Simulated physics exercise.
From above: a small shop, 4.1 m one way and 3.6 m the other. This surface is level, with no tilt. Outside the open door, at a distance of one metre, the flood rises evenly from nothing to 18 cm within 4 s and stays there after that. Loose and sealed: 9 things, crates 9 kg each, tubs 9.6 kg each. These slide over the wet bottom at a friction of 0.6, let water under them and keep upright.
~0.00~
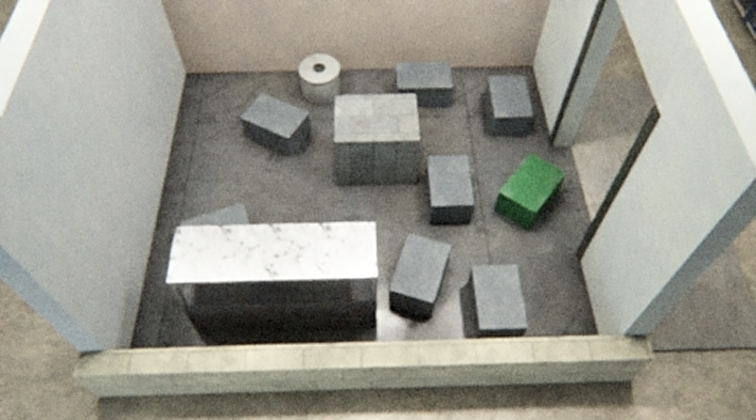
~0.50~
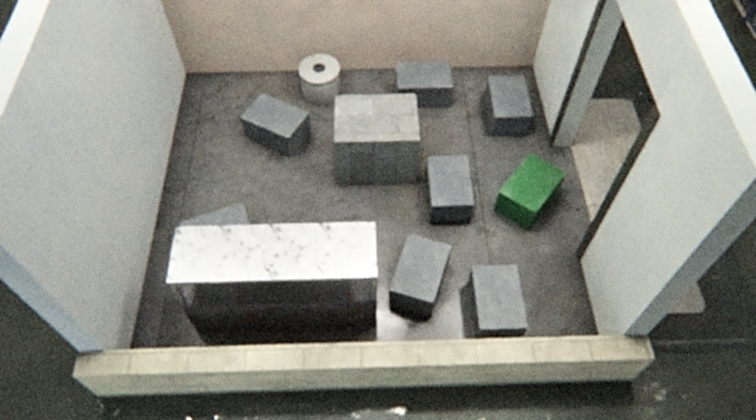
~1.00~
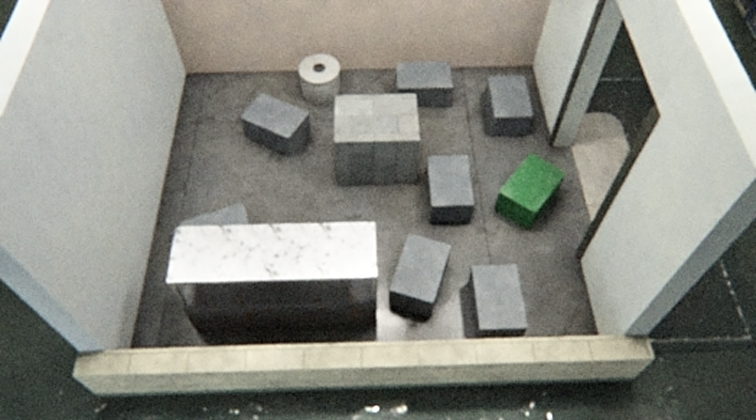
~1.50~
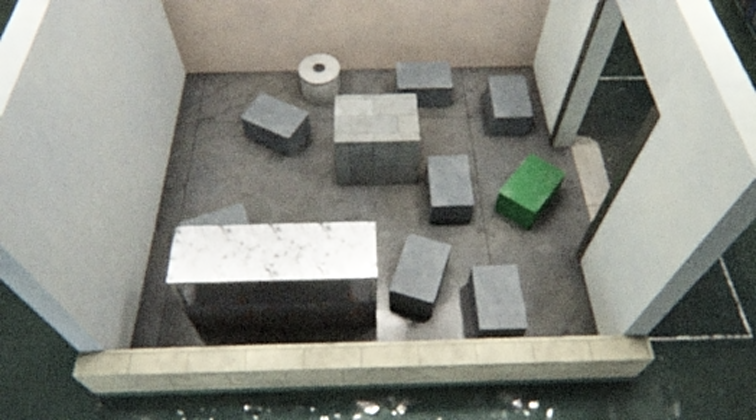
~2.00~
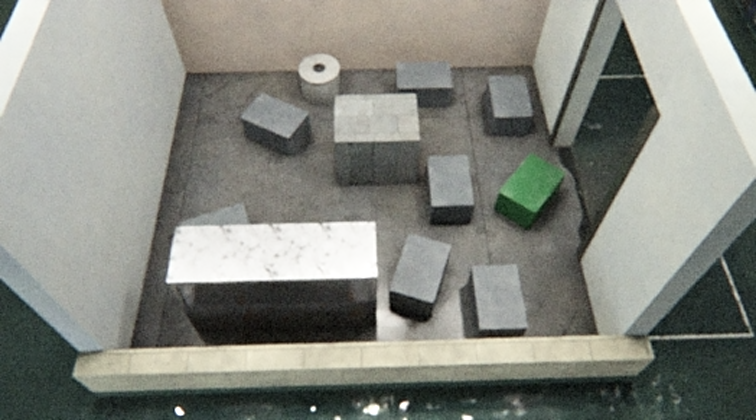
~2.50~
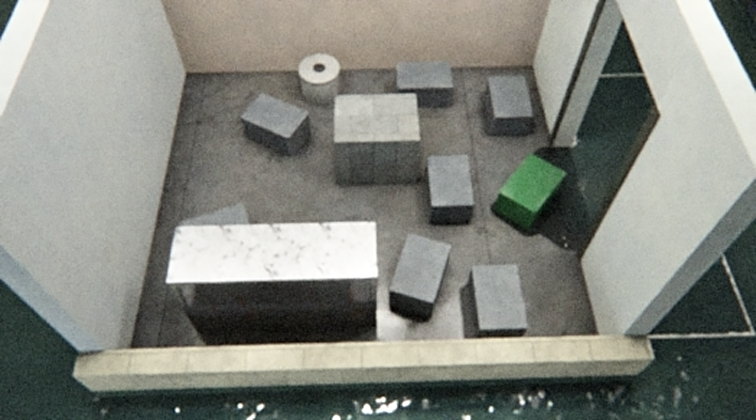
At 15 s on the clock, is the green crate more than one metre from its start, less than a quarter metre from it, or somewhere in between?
Goes a long way.
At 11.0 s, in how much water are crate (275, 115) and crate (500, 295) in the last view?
Close to 6 and 6 centimetres.
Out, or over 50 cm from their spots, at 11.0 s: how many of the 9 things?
By that time the total stands at 6.
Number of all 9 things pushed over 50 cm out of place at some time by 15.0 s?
By my tally, 8.
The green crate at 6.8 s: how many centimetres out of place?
I'd put it at around 140 cm.
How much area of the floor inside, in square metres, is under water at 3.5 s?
I'd put it close to 2.0 m2.
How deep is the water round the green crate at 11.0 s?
Somewhere close to 11 cm.
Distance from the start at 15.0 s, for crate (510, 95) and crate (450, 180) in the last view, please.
In that order: 20 cm, 250 cm.
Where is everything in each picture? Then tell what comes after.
The green crate at (533, 182), on the bottom; 0.0 m2 under water; 0 of 9 have shifted, in the first picture.
The green crate at (533, 182), on the bottom; water covers 0.0 m2; 0 of 9 have shifted, in the second picture.
The green crate at (533, 182), on the bottom; water covers 0.0 m2; 0 of 9 have shifted, in the third picture.
The green crate at (533, 182), on the bottom; water covers 0.0 m2; 0 of 9 have shifted, in the fourth picture.
The green crate at (533, 182), on the bottom; 0.0 m2 under water; 0 of 9 have shifted, in the fifth picture.
The green crate at (533, 182), on the bottom; 0.3 m2 under water; 0 of 9 have shifted, in the sixth picture.
After 3.5 s the green crate is near (491, 178), 0.4 m from its start, aground; 0 afloat.
After 6.8 s the green crate is near (410, 229), 1.3 m from its start, afloat; 3 afloat.
After 11.0 s the green crate is near (199, 143), 3.3 m from its start, afloat; 9 afloat.
After 15.0 s the green crate is near (251, 120), 2.9 m from its start, afloat; 9 afloat.
